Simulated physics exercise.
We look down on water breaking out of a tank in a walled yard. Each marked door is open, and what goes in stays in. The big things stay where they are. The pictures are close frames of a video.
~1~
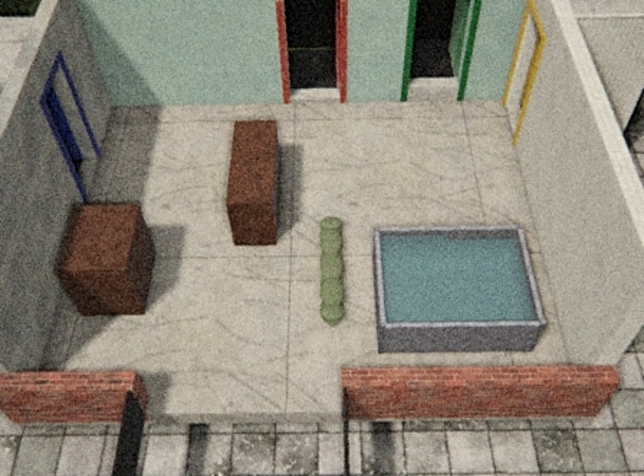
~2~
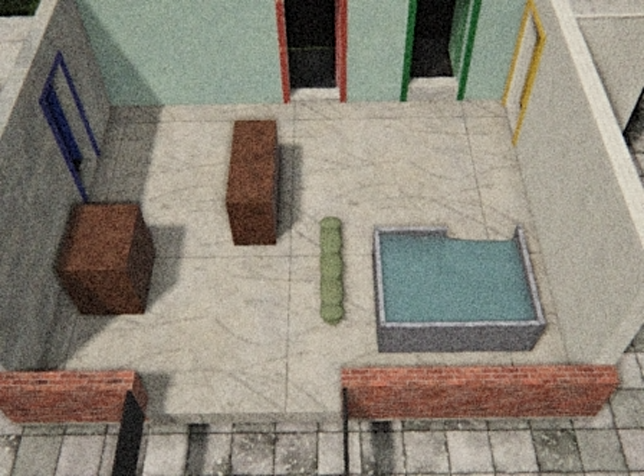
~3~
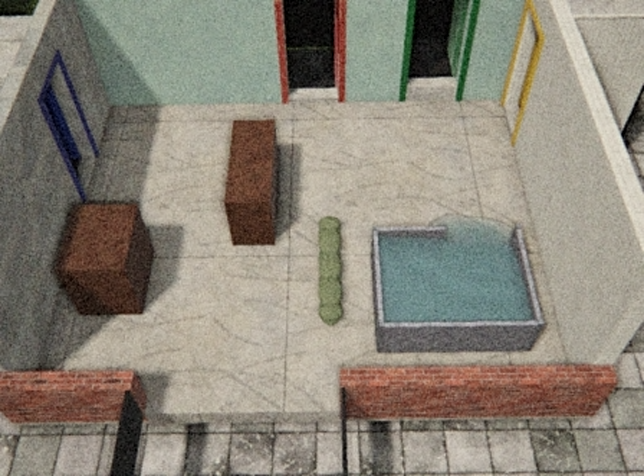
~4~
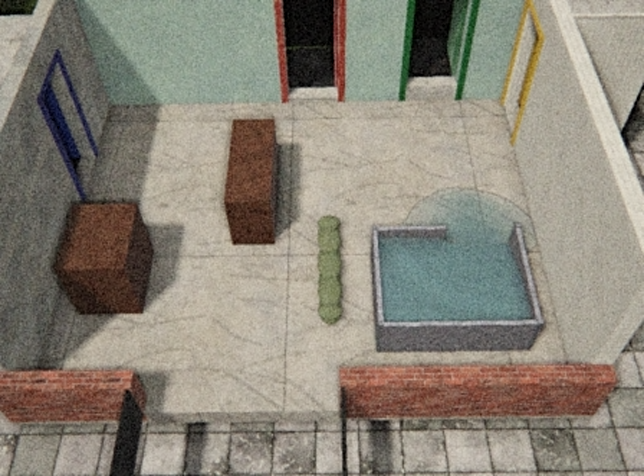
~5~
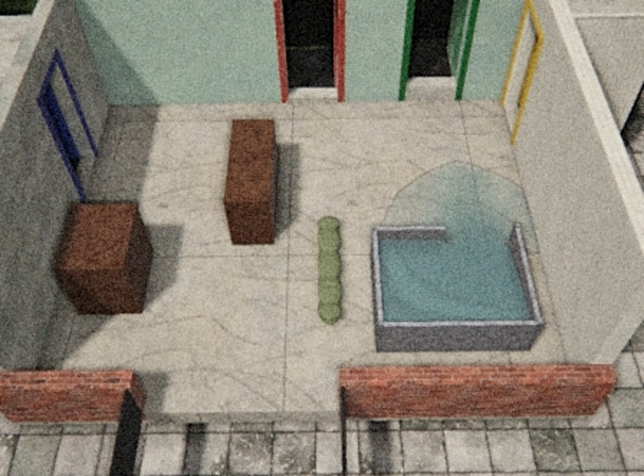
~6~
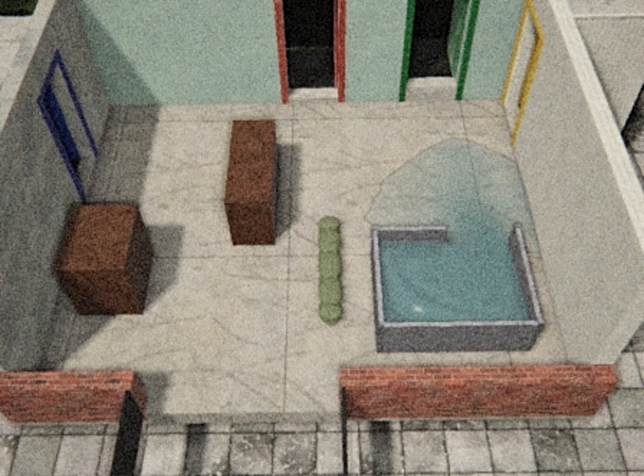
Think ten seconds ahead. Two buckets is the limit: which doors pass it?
In the end: The green door admits no more than that; the blue door lets in a lot; the yellow door lets in a lot; the red door admits no more than that.
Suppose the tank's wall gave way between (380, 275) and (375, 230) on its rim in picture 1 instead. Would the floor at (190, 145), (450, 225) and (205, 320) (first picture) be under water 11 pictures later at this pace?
In turn: No water, clear, flooded.
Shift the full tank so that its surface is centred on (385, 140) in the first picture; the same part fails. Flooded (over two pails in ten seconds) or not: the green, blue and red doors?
In short: Green floods; blue passes that mark; red stays under.
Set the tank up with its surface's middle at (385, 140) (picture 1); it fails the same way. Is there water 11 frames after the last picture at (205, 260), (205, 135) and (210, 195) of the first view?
In turn: Dry, under water, no water.
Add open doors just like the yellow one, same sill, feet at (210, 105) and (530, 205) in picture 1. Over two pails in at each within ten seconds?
As listed: Holds, passes that mark.
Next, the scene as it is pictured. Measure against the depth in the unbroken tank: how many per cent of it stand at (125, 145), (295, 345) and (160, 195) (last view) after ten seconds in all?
Roughly 14, 2 and 6 per cent, in turn.
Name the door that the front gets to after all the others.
That is the blue one.
A moment on, water covers 20 % of the floor; the green door wet at the sill, nothing in, the blue door not reached, the yellow door wet at the sill, nothing in, the red door not reached.
Next, water covers 25 % of the floor; the green door wet at the sill, nothing in, the blue door not reached, the yellow door under two buckets in, the red door wet at the sill, nothing in.
Then, water covers 35 % of the floor; the green door wet at the sill, nothing in, the blue door not reached, the yellow door over two buckets in, the red door wet at the sill, nothing in.
Later, water covers 60 % of the floor; the green door wet at the sill, nothing in, the blue door over two buckets in, the yellow door far over two buckets in, the red door wet at the sill, nothing in.
In the end, water covers 85 % of the floor; the green door wet at the sill, nothing in, the blue door over two buckets in, the yellow door far over two buckets in, the red door wet at the sill, nothing in.
